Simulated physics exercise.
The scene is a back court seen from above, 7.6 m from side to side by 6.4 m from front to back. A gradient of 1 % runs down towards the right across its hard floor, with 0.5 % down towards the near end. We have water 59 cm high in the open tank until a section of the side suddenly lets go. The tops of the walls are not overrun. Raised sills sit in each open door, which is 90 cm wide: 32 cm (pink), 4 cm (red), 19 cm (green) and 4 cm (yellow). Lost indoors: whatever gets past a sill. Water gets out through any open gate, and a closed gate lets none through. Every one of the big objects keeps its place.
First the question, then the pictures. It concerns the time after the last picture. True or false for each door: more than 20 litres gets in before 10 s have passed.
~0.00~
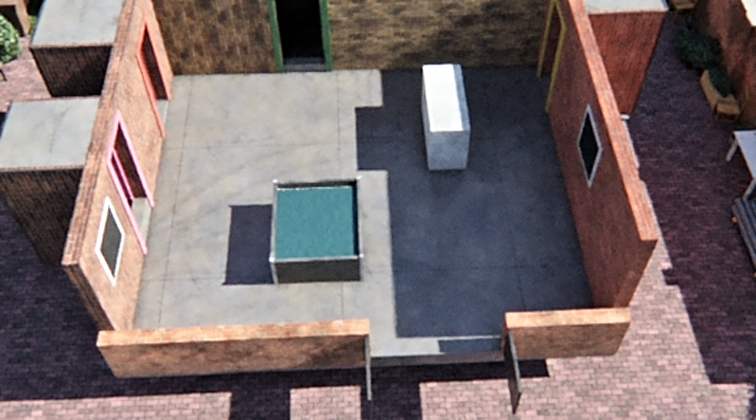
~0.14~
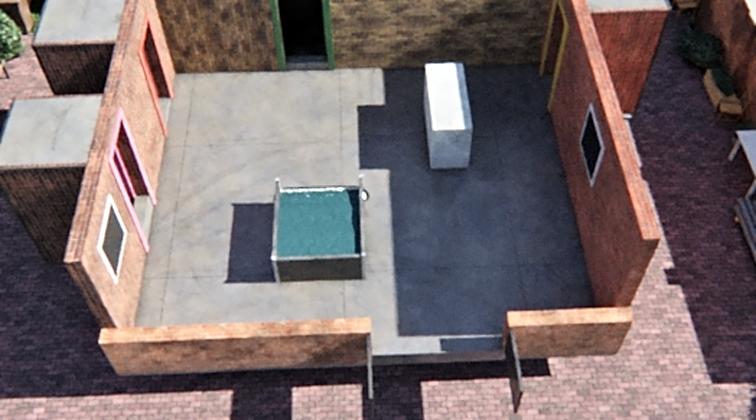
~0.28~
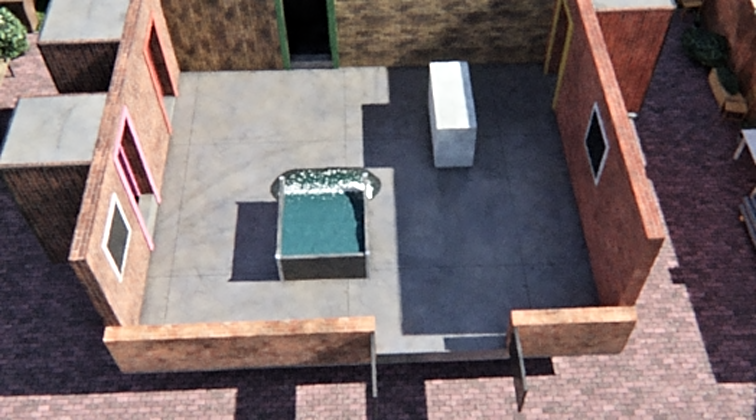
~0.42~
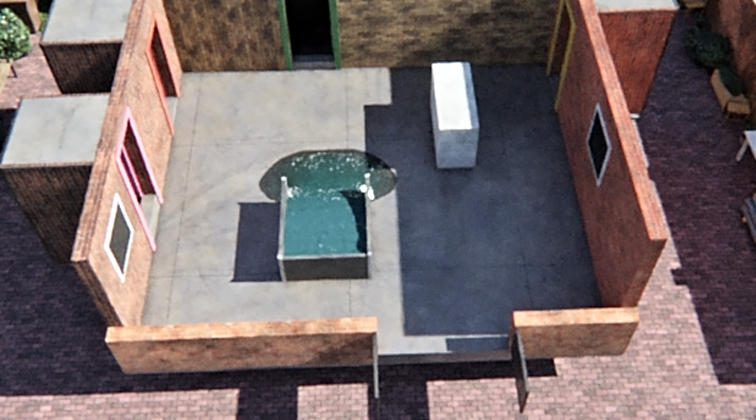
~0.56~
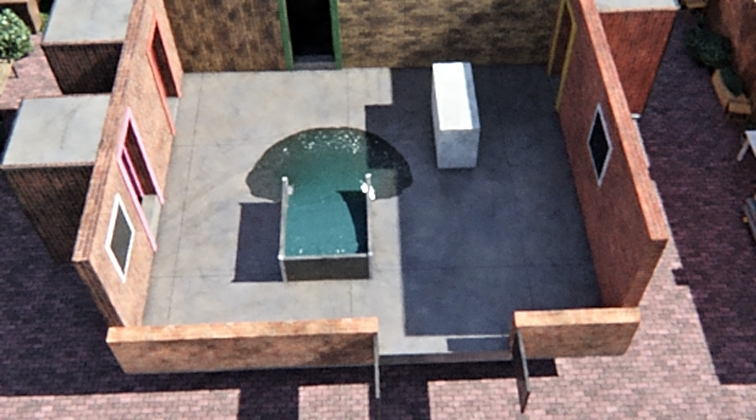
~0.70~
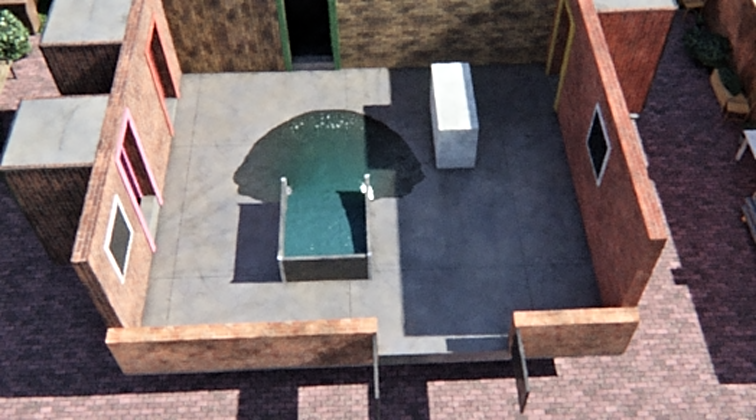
Pink door false, red door true, green door false, yellow door true.
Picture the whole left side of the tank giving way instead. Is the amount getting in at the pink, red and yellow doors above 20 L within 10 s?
Then pink does not exceed it, red does not exceed it, yellow does not exceed it.
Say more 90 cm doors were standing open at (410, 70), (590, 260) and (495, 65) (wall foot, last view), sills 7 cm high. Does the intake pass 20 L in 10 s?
So, in the order given, it's beyond the mark, then shy of the mark, then shy of the mark.
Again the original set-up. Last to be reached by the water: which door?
The pink door.
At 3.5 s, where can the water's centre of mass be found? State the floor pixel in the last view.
Pixel position near (336, 123).
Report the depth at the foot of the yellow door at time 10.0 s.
I'd put it at around 6.0 cm deep.
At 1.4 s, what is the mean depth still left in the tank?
Mean depth: Some 26 cm.
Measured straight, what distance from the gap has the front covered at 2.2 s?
Around 4.6 metres.
After 1.4 s water covers 25 % of the floor and is deepest (22 cm) near (339, 194); pink door not reached, red door not reached, green door 23 cm at the sill, 0 L in, yellow door not reached.
After 2.2 s water covers 30 % of the floor and is deepest (22 cm) near (329, 78); pink door not reached, red door not reached, green door 23 cm at the sill, 5 L in, yellow door not reached.
After 3.5 s water covers 40 % of the floor and is deepest (18 cm) near (189, 83); pink door not reached, red door 11 cm at the sill, 4 L in, green door 12 cm at the sill, 9 L in, yellow door 9 cm at the sill, 5 L in.
After 6.0 s water covers 55 % of the floor and is deepest (10 cm) near (546, 72); pink door 3 cm at the sill, 0 L in, red door 6 cm at the sill, 33 L in, green door 5 cm at the sill, 9 L in, yellow door 10 cm at the sill, 77 L in.
After 10.0 s water covers 85 % of the floor and is deepest (6 cm) near (205, 347); pink door 1 cm at the sill, 0 L in, red door 1 cm at the sill, 35 L in, green door 2 cm at the sill, 9 L in, yellow door 6 cm at the sill, 111 L in.
